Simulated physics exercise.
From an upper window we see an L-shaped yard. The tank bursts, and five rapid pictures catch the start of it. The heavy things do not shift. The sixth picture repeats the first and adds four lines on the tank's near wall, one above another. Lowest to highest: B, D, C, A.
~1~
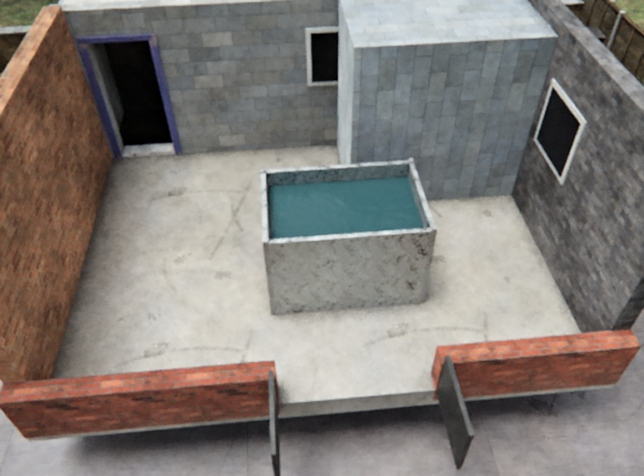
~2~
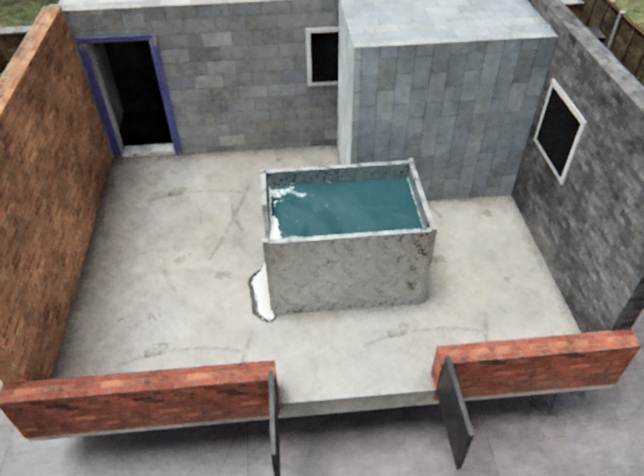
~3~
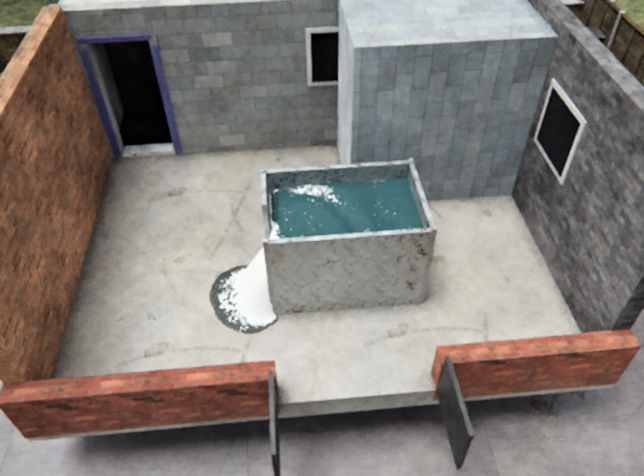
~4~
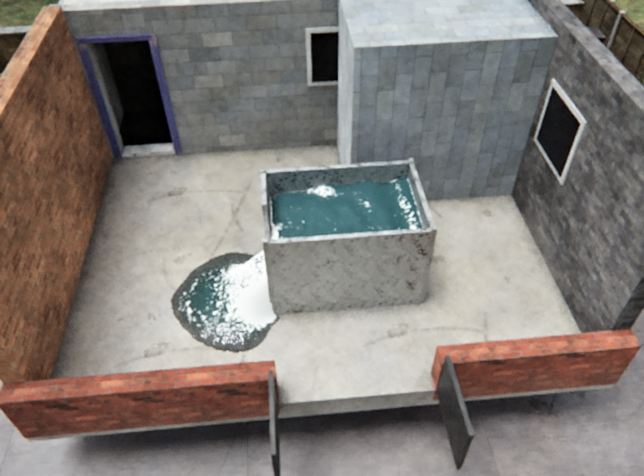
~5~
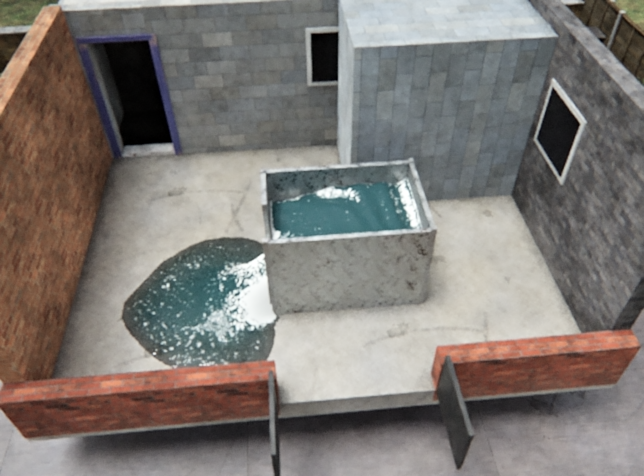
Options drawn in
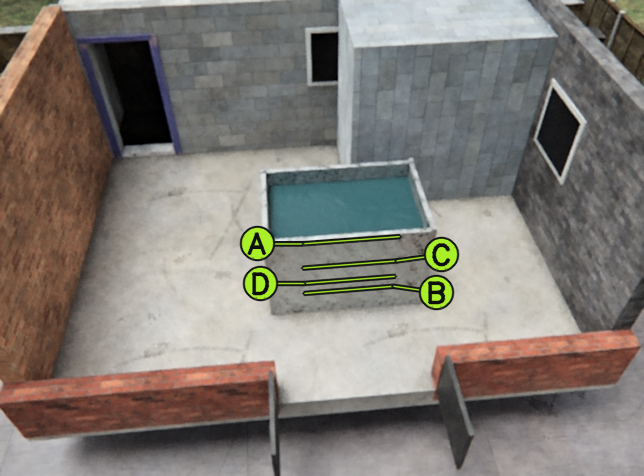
Water in a raised tank in a walled yard lay still, then poured out over its left side in a white, foamy rush and spread leftward across the pale floor in a widening pool.
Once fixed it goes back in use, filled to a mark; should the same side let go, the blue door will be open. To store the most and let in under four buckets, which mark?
I would pick level B.
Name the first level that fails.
D it is.
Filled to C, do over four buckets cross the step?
Yes, it does.
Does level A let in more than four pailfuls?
Yes, it does.
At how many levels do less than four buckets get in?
One of the four.
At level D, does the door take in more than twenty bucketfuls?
No.
In lime, A at (351, 240); B at (349, 289); C at (350, 264); D at (349, 279); from the bottom up B, D, C, A.
Choosing A, dozens of bucketfuls pour in.
Choosing B, a bucket or two gets in.
Choosing C, dozens of bucketfuls pour in.
Choosing D, about 8 bucketfuls get in.
